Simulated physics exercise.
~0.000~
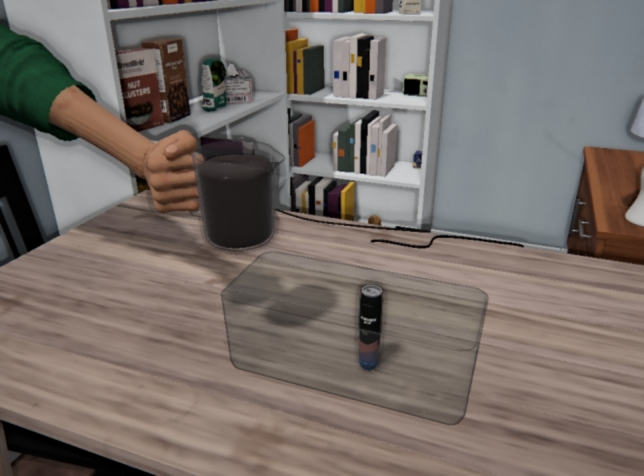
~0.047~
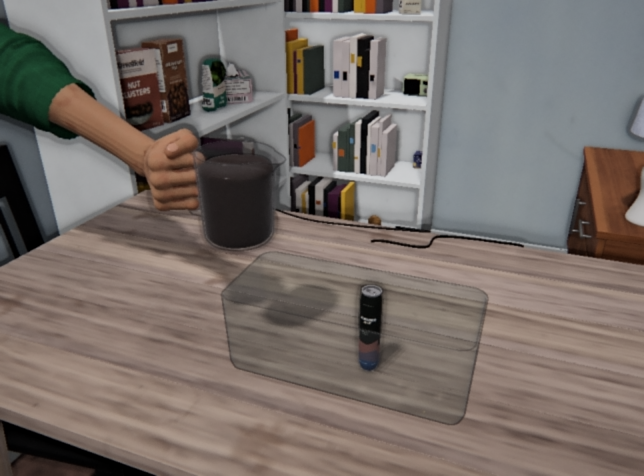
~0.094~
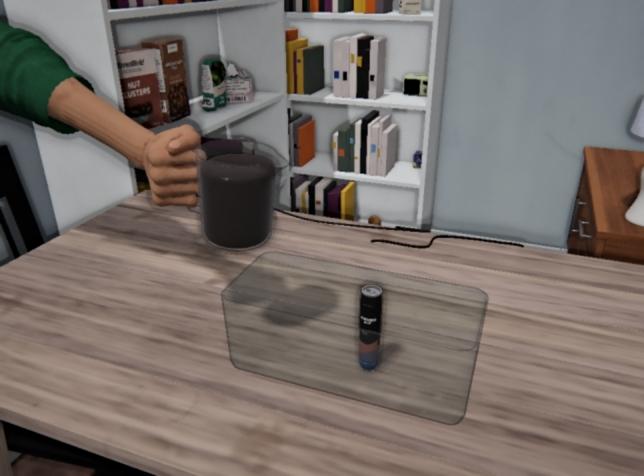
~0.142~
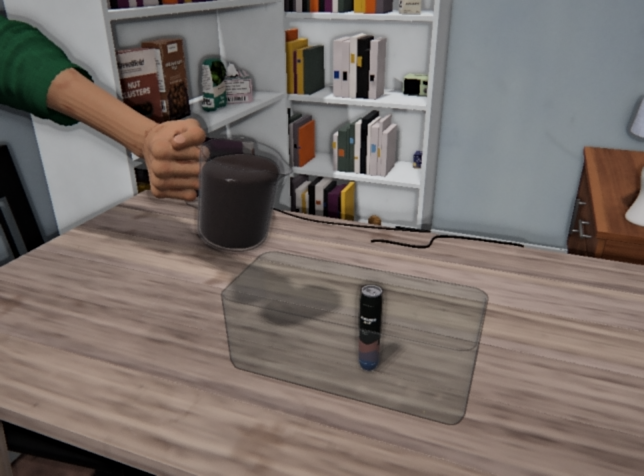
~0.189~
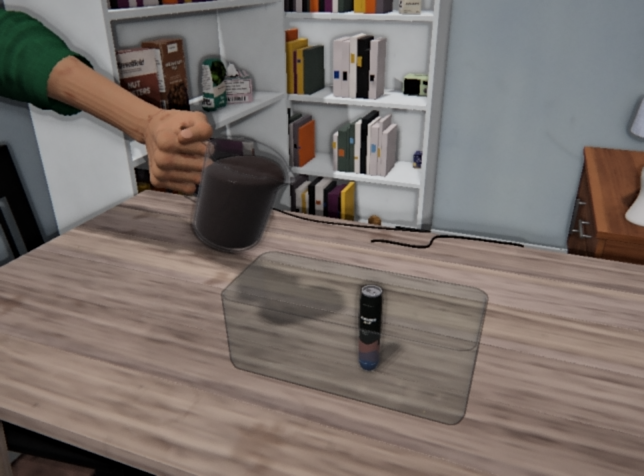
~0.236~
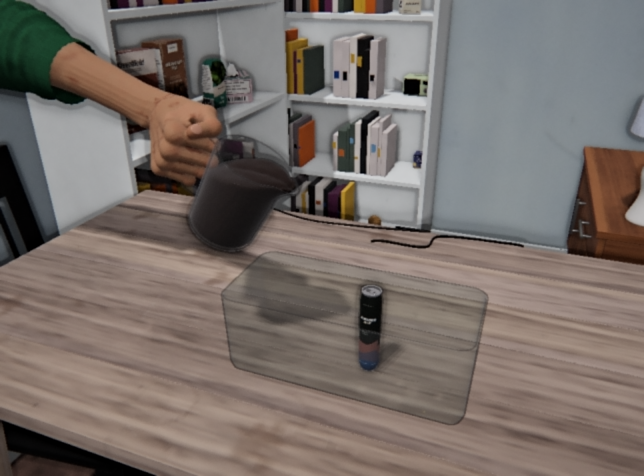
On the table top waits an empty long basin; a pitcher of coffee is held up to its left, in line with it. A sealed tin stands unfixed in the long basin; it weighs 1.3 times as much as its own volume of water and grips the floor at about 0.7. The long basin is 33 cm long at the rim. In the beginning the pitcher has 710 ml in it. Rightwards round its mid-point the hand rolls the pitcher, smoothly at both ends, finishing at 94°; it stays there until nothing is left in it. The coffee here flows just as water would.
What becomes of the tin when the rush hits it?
It will weather it.
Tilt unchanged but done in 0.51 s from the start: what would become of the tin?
In that case the tin does not tip.
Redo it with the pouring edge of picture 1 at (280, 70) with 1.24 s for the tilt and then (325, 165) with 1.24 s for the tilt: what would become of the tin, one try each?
Try 1: Tipped over; try 2: Tipped over.
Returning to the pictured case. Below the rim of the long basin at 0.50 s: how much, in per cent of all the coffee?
I reckon close to 16 percent of it.
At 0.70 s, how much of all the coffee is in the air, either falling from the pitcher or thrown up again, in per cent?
About 16 percent.
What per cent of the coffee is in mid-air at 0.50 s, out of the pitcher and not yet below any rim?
Some 20 % is the figure.
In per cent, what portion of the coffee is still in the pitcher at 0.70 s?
About 26 % is still there.
By 0.50 s the tilt is 86° and 65 per cent is still to pour; the tin stands where it began.
By 0.70 s the tilt is 94° and 26 per cent is still to pour; the tin stands where it began.
By 0.90 s the tilt is 94° and 9 per cent is still to pour; the tin stands where it began.
By 1.12 s the tilt is 94° and 3 per cent is still to pour; the tin stands where it began.
At rest the tin stands where it began.
